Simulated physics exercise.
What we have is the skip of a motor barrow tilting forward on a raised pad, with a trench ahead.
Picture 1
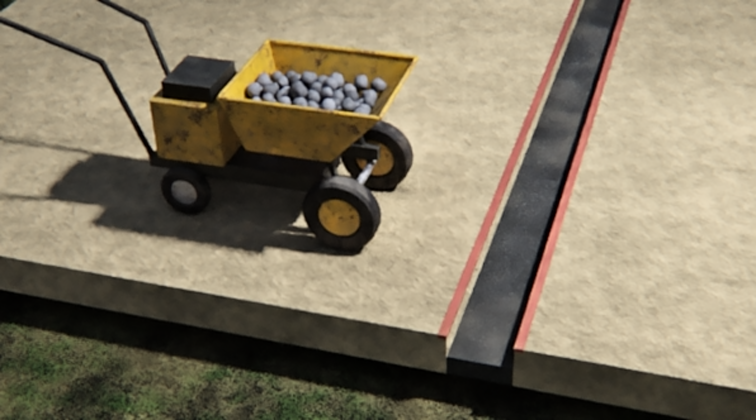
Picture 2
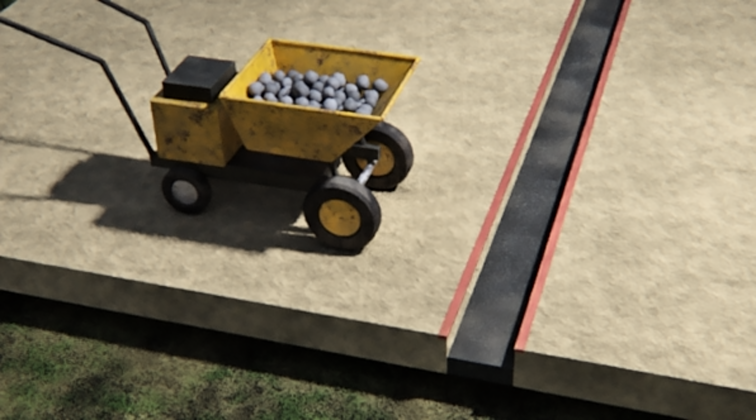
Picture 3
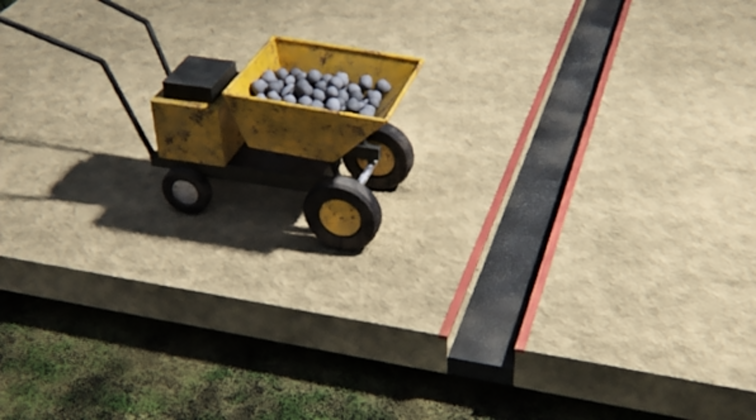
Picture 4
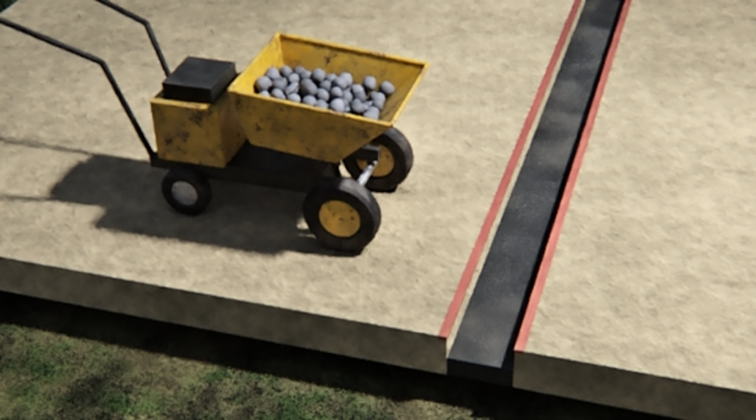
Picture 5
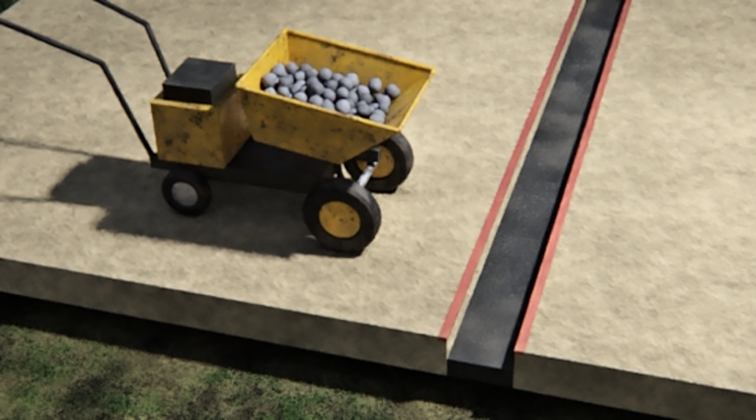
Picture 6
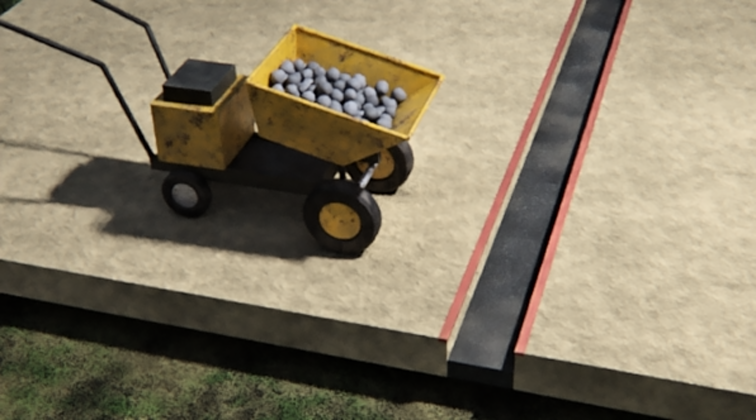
A yellow skip full of round grey cobbles tilted slightly forward to the right on a motor barrow, its back end rising while the wheels stayed still on a raised pad beside a dark, red-edged trench.
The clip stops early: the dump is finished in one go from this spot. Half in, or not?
The trench takes the larger part.
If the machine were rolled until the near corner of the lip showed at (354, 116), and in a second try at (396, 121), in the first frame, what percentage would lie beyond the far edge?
Near 0 % and 20 %.
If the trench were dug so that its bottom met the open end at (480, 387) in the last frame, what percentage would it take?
About 100 per cent.
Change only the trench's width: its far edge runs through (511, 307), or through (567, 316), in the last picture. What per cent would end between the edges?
The first gives 60 %, the second 100 %.
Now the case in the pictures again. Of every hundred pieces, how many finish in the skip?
Some 0 per cent.
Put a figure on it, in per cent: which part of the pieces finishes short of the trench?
About 5 per cent.
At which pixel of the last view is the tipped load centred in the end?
At about (513, 246).
Soon after the last picture, skip tipped steeply; all in the skip.
A little later, skip tipped steeply; most in the skip; a stray few short of the trench; a small part in or heaped over the trench; a stray few falling.
Later still, skip tipped right over; a small part in the skip; a stray few short of the trench; most in or heaped over the trench; a small part beyond it.
By the end, skip tipped right over; a stray few in the skip; a small part short of the trench; most in or heaped over the trench; a small part beyond it.
